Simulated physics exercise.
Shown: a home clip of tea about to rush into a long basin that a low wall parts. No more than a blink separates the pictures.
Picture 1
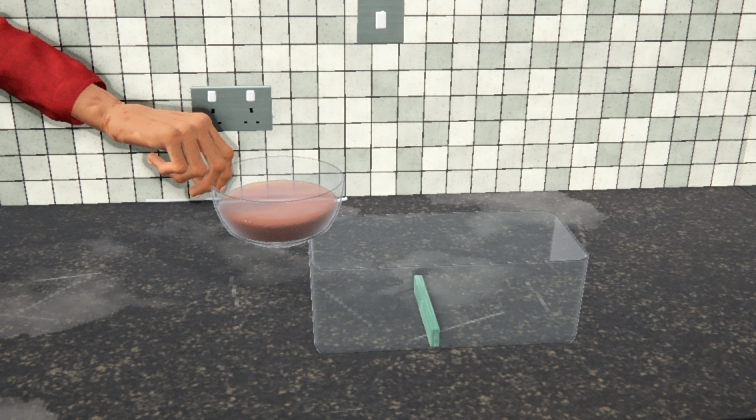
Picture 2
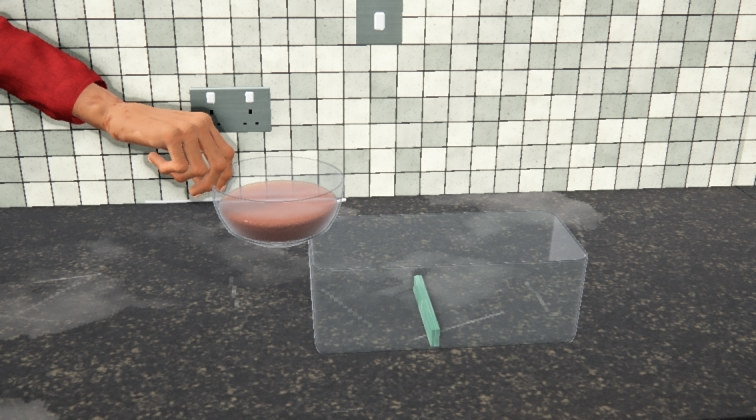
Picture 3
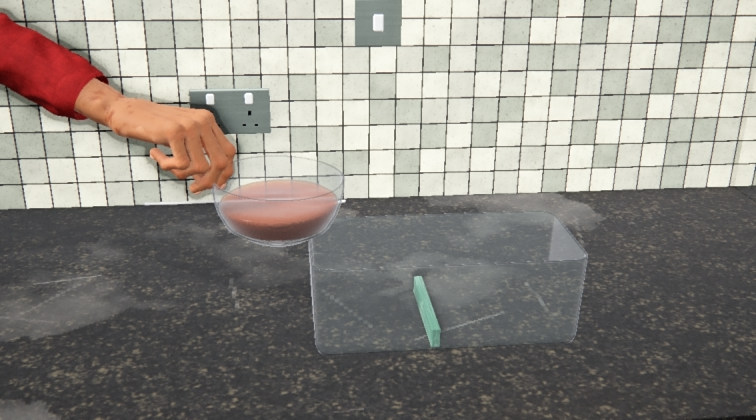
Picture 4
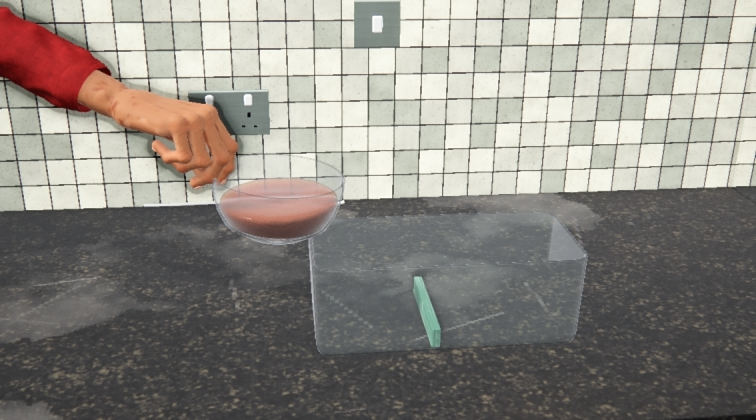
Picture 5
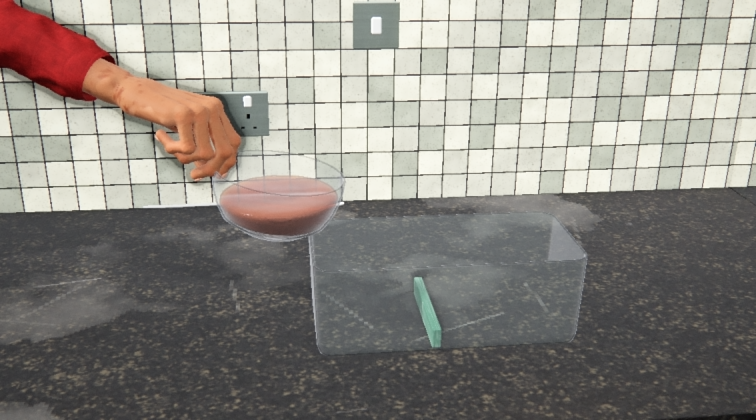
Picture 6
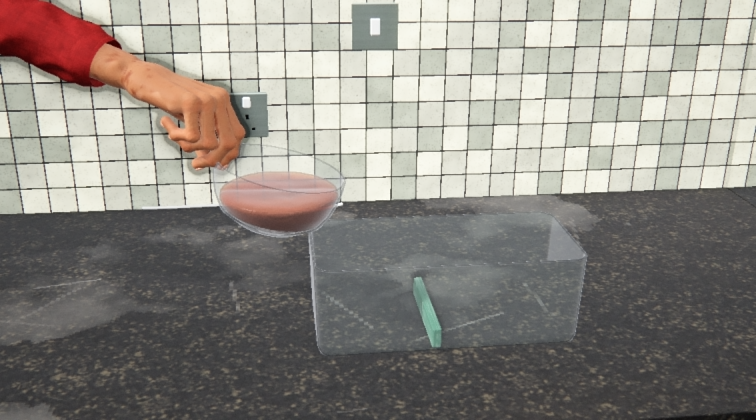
To begin with, a red-sleeved arm reaches in from the left, its hand at a clear glass bowl of reddish tea beside a long, see-through basin with a low green wall inside. The bowl then leans slightly to the right as the hand shifts a little rightward, the tea staying inside.
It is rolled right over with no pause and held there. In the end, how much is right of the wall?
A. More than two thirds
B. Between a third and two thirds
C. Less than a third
Between a third and two thirds (B).
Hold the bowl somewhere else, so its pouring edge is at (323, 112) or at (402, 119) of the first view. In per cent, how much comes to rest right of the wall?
Roughly 45 % the first time and roughly 85 % the second.
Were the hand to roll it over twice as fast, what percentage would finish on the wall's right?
It comes to around 60 per cent.
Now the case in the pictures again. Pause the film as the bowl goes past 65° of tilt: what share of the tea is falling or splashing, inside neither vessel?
I'd say some 30 per cent of it.
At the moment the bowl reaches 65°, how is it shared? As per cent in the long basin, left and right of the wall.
The left part holds close to 5 per cent, the right part close to 0.
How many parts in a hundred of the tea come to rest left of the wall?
Roughly 55 %.
A moment on, the bowl is tipped part way and 67 per cent is still to pour, 4 is left of the wall and 0 right of it.
Next, the bowl is tipped on its side and 10 per cent is still to pour, 37 is left of the wall and 32 right of it.
Then the bowl is tipped on its side and 0 per cent is still to pour, 56 is left of the wall and 42 right of it.
Later the bowl is tipped on its side and 0 per cent is still to pour, 56 is left of the wall and 43 right of it.
At rest 55 per cent lies left of the wall, 44 right of it and 1 outside.
